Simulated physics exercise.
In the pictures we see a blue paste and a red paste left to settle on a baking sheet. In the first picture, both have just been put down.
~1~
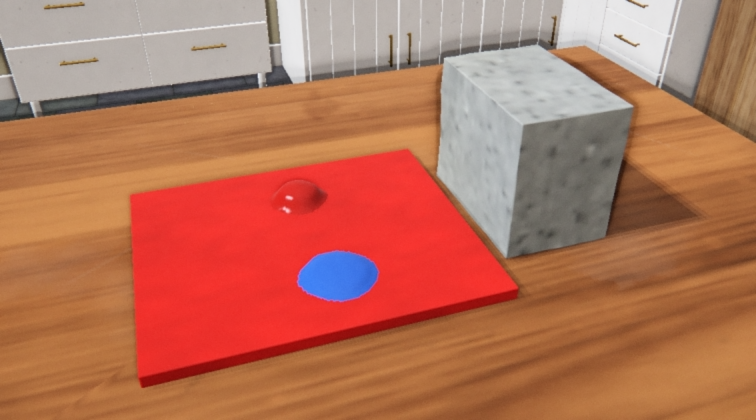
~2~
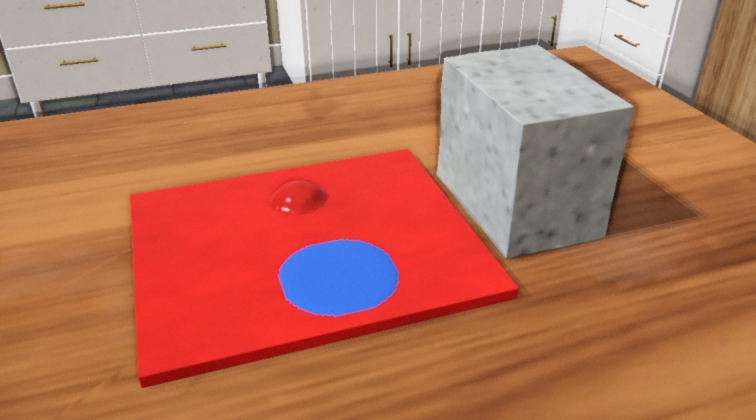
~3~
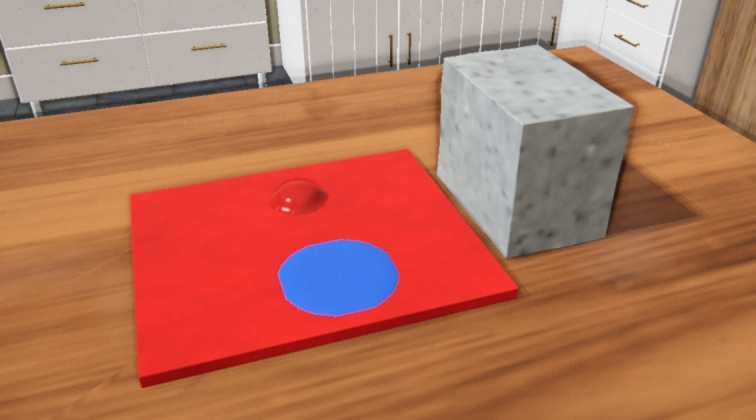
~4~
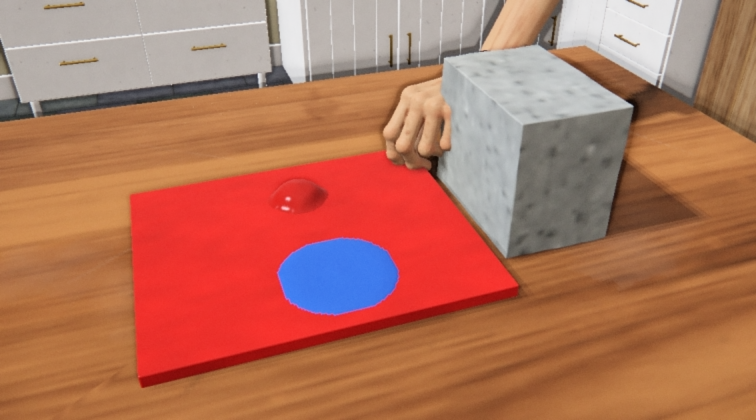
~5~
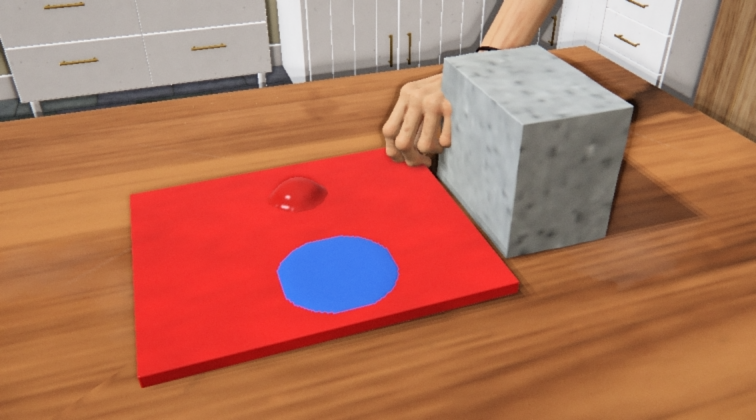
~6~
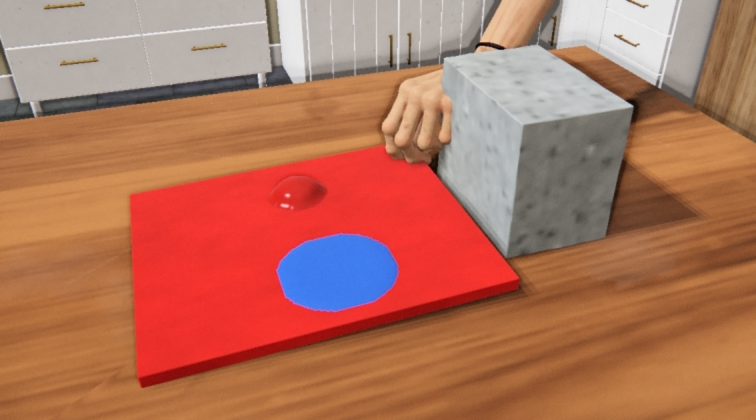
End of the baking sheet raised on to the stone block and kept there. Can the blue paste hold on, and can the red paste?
My prediction: Watch the blue paste trickle down and drop off, watch the red paste cling on just fine.
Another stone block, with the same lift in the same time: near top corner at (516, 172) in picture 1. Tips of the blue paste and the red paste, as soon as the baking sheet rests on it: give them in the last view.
Tips, last view: First (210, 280), second (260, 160).
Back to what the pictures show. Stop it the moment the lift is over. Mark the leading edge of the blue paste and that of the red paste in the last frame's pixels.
In the last view, the first is close to (167, 291) and the second close to (240, 147).
Shortly, slope about 30°; the blue paste has crept down a long way; the red paste has not moved.
Then, the blue paste is dripping off the low end; the red paste has not moved.
At the finish, slope about 30°; the blue paste is dripping off the low end; the red paste has not moved.
